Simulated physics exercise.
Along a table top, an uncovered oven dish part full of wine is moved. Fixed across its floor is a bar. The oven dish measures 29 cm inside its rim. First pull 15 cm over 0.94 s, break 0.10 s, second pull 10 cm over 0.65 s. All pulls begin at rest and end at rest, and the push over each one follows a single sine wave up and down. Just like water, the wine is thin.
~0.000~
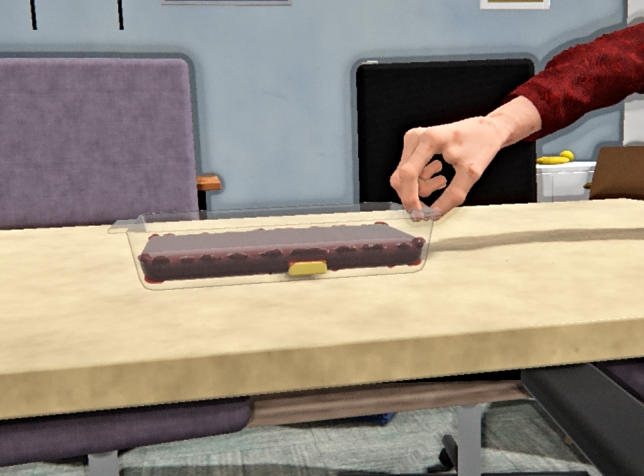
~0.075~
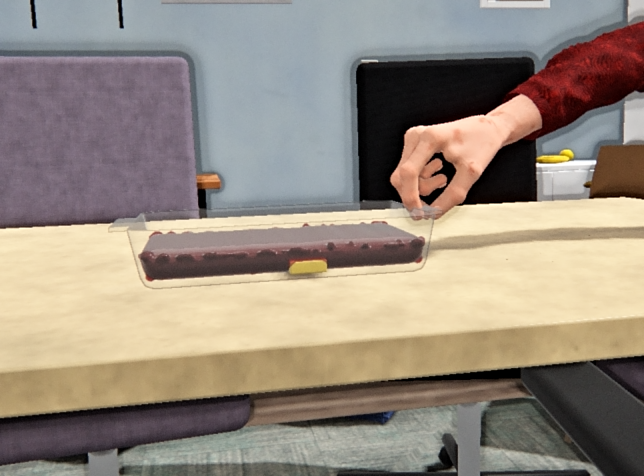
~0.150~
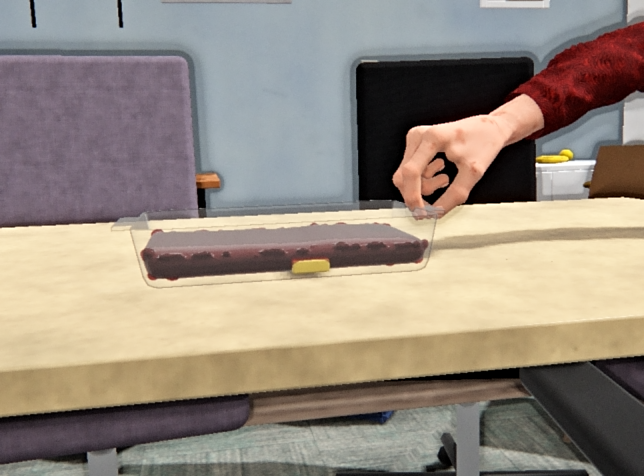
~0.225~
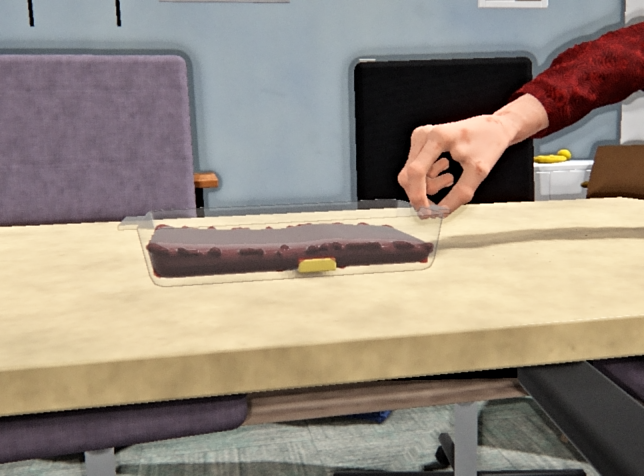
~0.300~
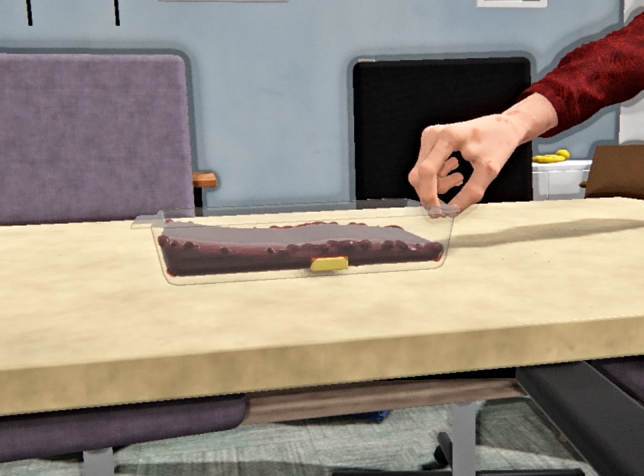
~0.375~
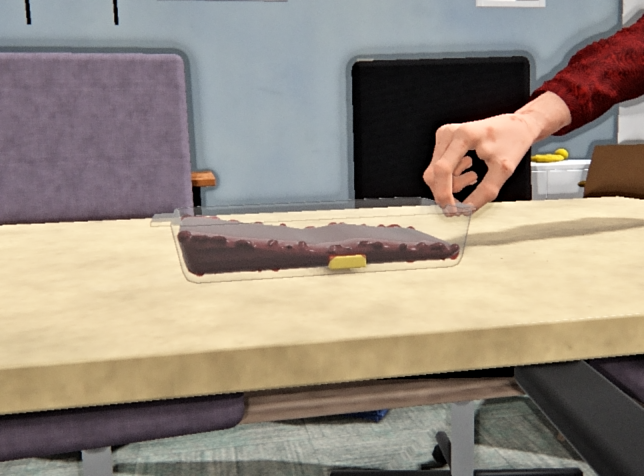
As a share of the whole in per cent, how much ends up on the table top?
12 %.
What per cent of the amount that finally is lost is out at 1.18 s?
Roughly 20 per cent.
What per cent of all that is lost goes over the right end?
Right end share of spill: Around 50 %.
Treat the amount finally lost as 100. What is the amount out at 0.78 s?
0 per cent or so.
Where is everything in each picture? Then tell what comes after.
In the first picture, 0.0 cm from the start; oven dish, level (143, 245) left, (404, 230) right, rim (411, 210); the wine stands 24 mm below the rim; the top of the bar is at (308, 265).
In the second picture, 0.0 cm from the start; oven dish, level (144, 243) left, (405, 230) right.
In the third picture, 0.4 cm from the start; oven dish, level (145, 240) left, (407, 231) right.
In the fourth picture, 1.2 cm from the start; oven dish, level (150, 235) left, (410, 234) right.
In the fifth picture, 2.6 cm from the start; oven dish, level (162, 229) left, (416, 234) right.
In the sixth picture, 4.5 cm from the start; oven dish, level (178, 224) left, (425, 233) right.
By 0.78 s it has gone 14 cm; 0 per cent is out over the left end and 0 over the right.
By 1.18 s it has gone 15 cm; 0 per cent is out over the left end and 3 over the right.
By 1.58 s it has gone 25 cm; 5 per cent is out over the left end and 3 over the right.
By 1.98 s it has gone 25 cm; 5 per cent is out over the left end and 6 over the right.
At rest 12 per cent is out in all, 6 of it over the left end.
